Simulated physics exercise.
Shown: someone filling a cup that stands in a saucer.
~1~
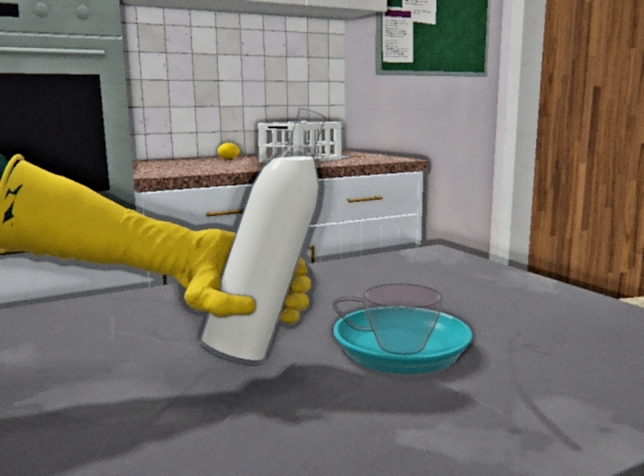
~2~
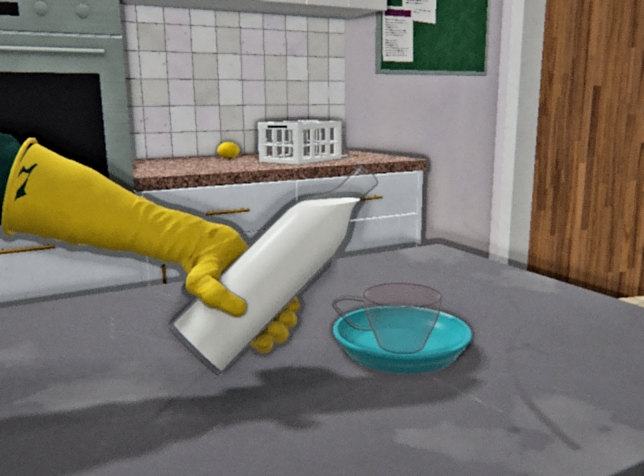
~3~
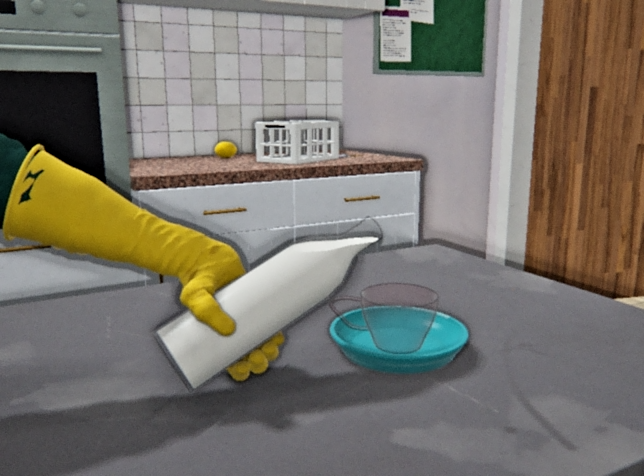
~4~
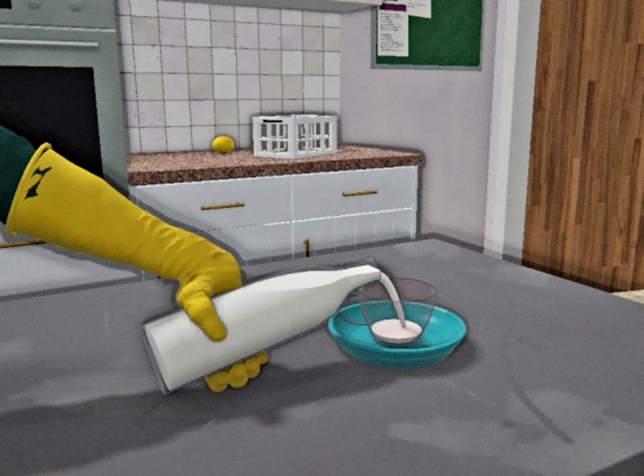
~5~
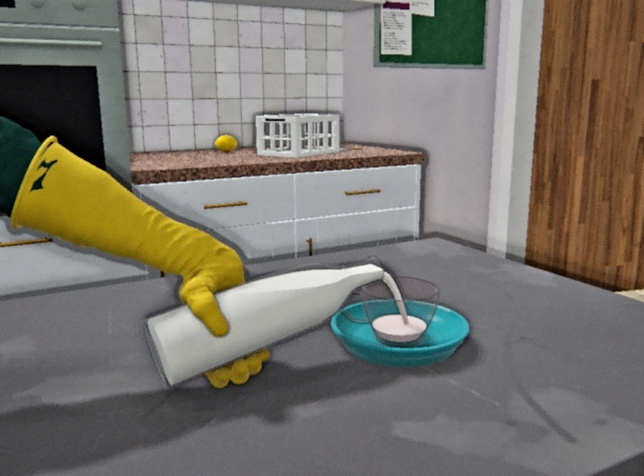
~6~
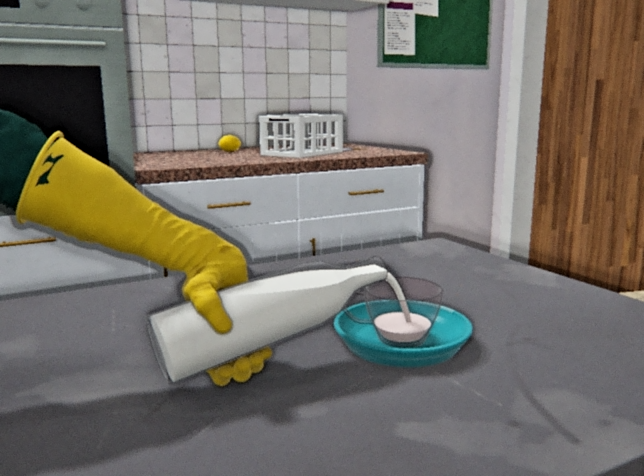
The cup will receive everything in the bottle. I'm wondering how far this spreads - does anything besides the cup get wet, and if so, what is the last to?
Not contained.
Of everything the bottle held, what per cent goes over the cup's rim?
60 in a hundred, roughly.
Next, the cup is full to the brim; the saucer is wet, with room to spare.
After that, the cup is full to the brim; the saucer is nearly full.
Finally, the cup is full to the brim; the saucer is full and running over.
